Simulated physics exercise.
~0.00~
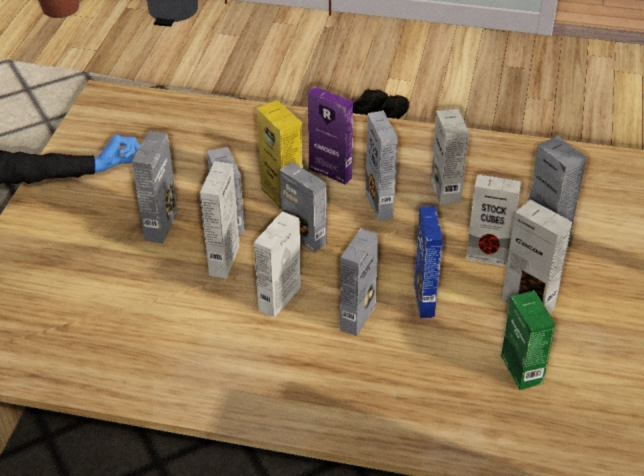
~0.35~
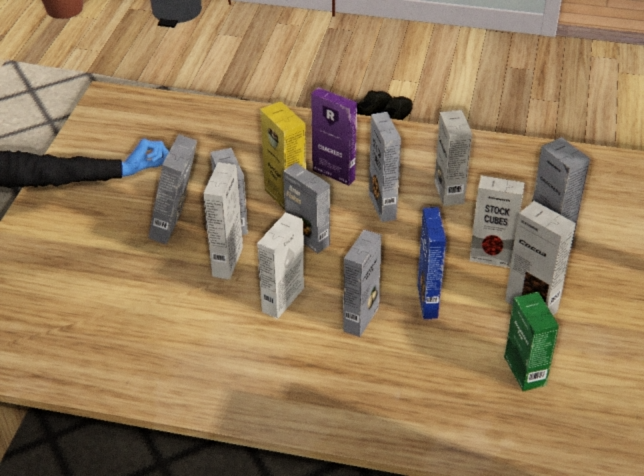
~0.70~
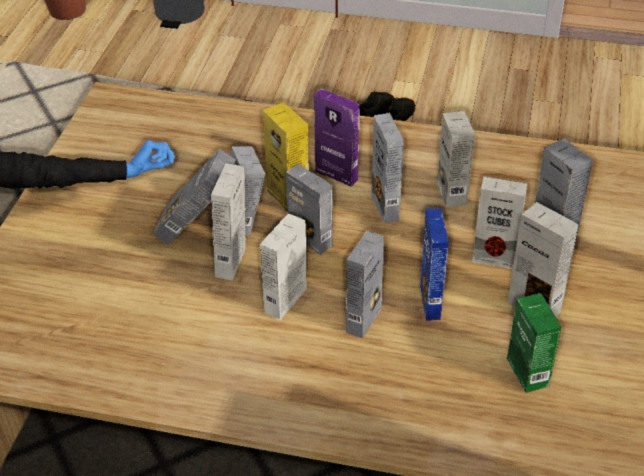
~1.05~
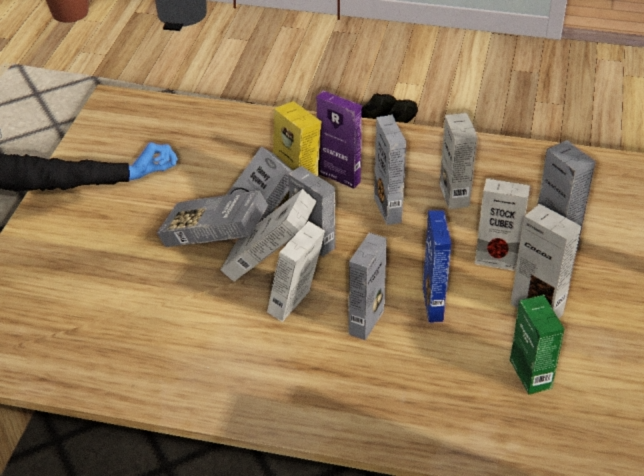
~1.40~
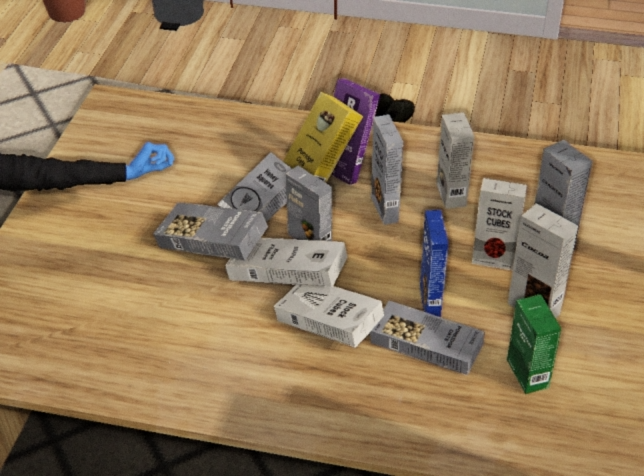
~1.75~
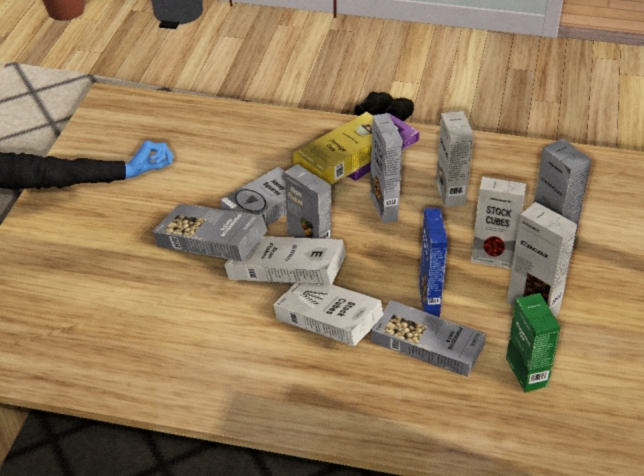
In the video, a blue-gloved hand tips a gray box on a wooden table, setting off a spreading topple through nearby gray and white boxes, then the yellow and purple ones, which end up lying down while the blue, green and several other boxes remain standing.
